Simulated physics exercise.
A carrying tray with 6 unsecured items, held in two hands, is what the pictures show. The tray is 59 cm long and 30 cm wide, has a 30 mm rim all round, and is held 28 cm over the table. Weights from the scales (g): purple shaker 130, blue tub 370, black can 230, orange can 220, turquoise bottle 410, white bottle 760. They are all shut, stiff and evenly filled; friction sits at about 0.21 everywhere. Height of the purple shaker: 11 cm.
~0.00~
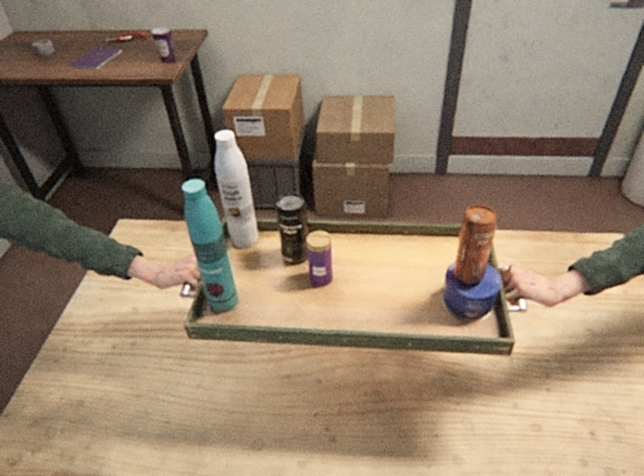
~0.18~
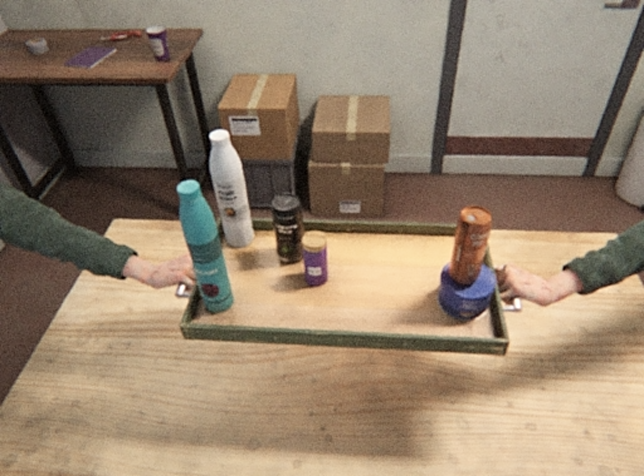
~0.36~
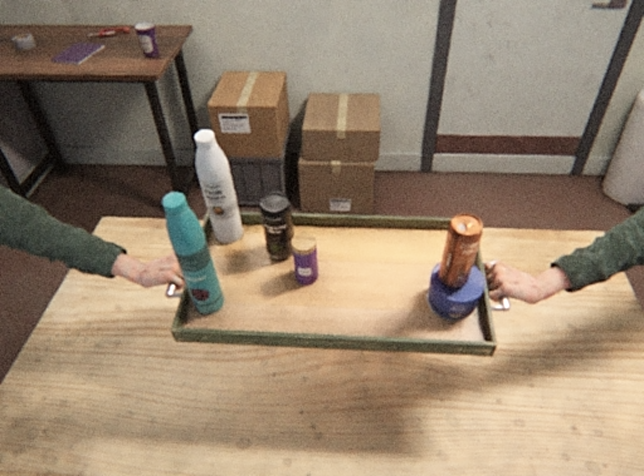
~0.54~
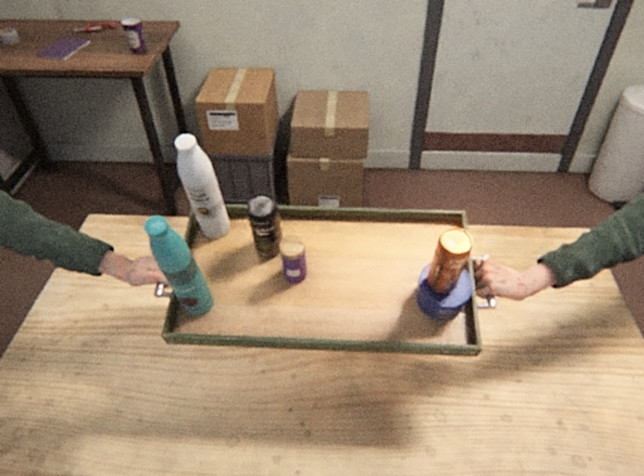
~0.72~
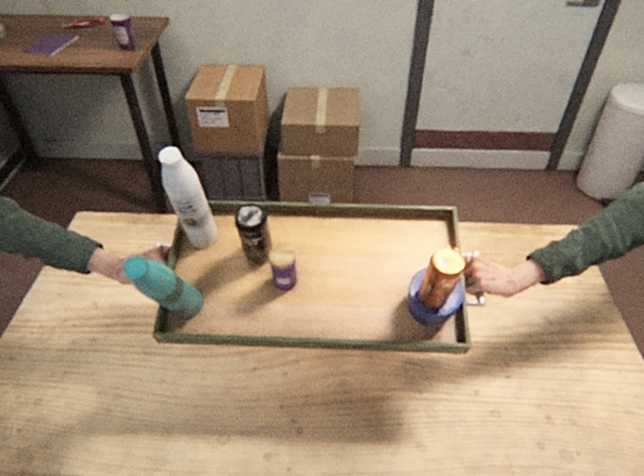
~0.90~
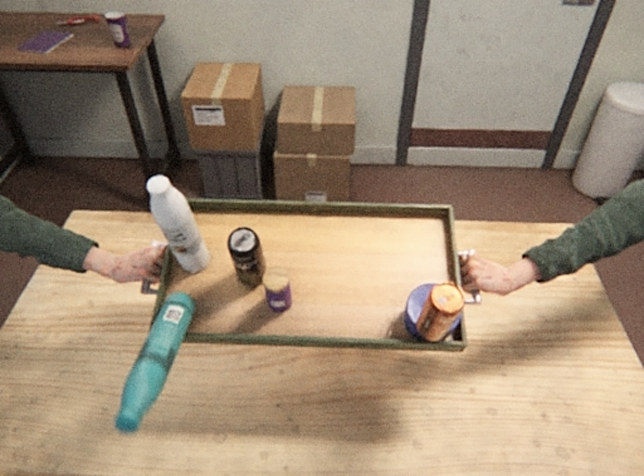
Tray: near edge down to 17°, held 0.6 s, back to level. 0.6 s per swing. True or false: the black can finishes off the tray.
True.
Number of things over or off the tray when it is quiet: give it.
The count comes out at 5.
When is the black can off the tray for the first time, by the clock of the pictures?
At around 1.3 seconds on the pictures' clock.
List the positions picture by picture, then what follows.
The first picture shows tray level; black can (294, 230); purple shaker (320, 259).
The second picture shows tray level; orange can (469, 247); turquoise bottle (205, 251).
The third picture shows tilt 6°, near edge down; white bottle (218, 190); purple shaker (306, 259).
The fourth picture shows tilt 15°, near edge down; blue tub (442, 291); orange can (448, 263).
The fifth picture shows tilt 17°, near edge down; turquoise bottle (166, 288) tipped 12° against what carries it; white bottle (189, 200) shifted 3 cm.
The sixth picture shows tilt 17°, near edge down; black can (248, 259) shifted 8 cm; purple shaker (278, 290) shifted 7 cm.
Around 1.20 s, tilt 17°, near edge down; orange can now off the tray; black can tipped 19° against what carries it near (240, 316); purple shaker tipped 20° against what carries it.
Around 1.50 s, tilt 13°, near edge down; black can and white bottle now off the tray; purple shaker tipped 41° against what carries it; blue tub shifted 6 cm.
Finally (3.5 s), off the tray, black can, orange can, turquoise bottle and white bottle; on their side or leaning hard on the tray, purple shaker; not toppled but over 5 cm from the start, blue tub. In the last view, black can near (250, 443).
